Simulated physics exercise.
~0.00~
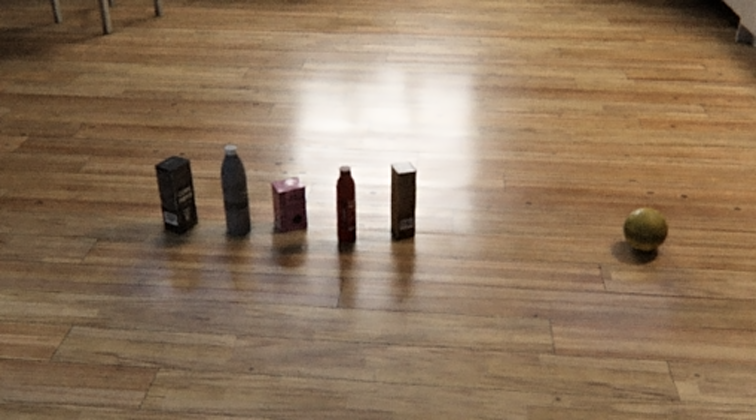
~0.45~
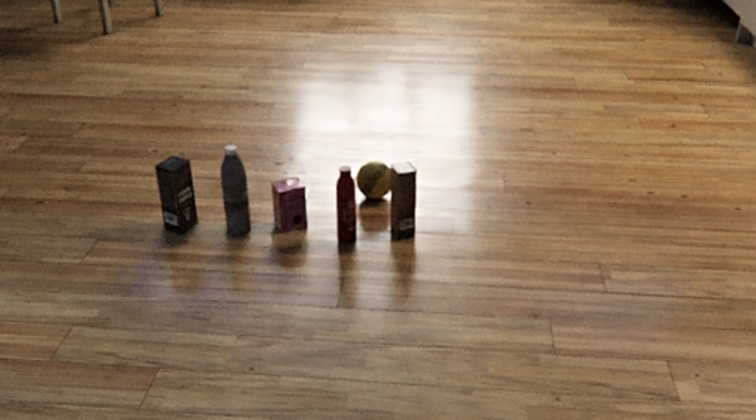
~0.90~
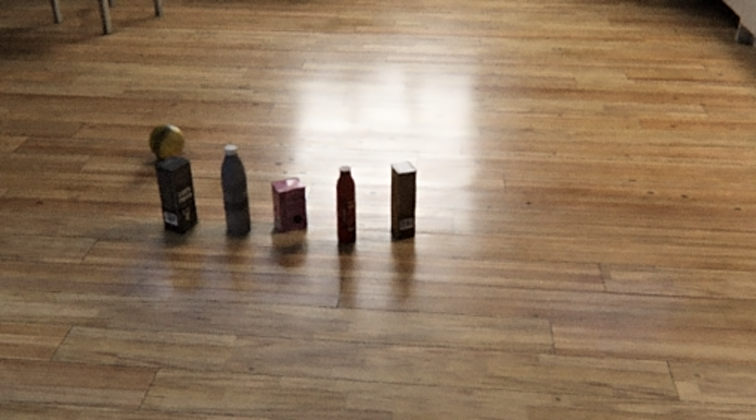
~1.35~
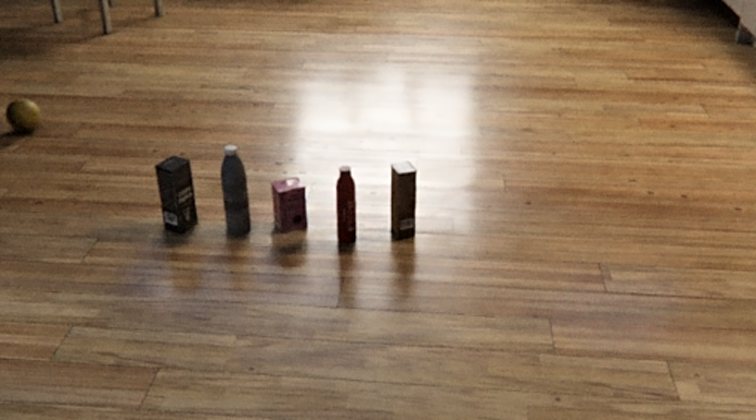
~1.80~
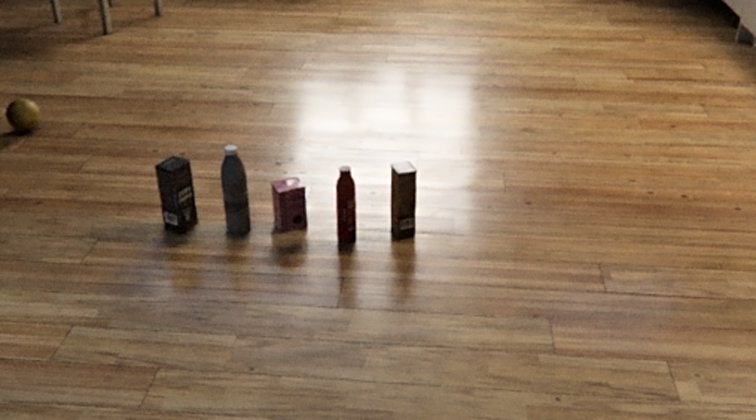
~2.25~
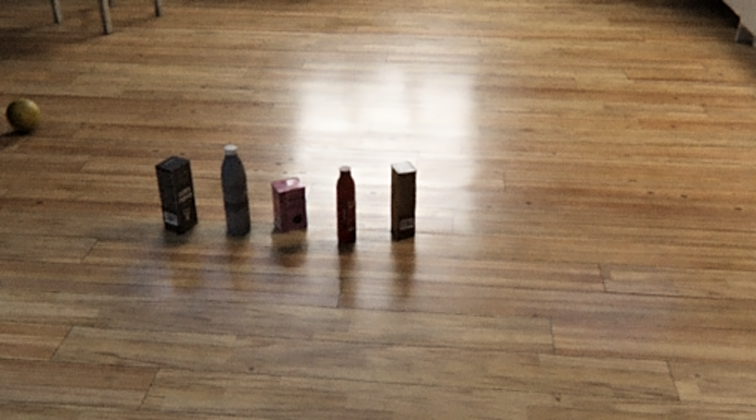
At the start, a yellow ball sits on the right side of a shiny wooden floor, well apart from a row of five upright items. From left to right, the row holds a black carton, a grey bottle, a small pink carton, a red bottle and a brown carton. The ball travels left and passes behind the brown carton and the red bottle. It carries on behind the row, reaching the space just beyond the black carton. It then moves farther left and comes to rest near the left edge, with all five items still standing in place.
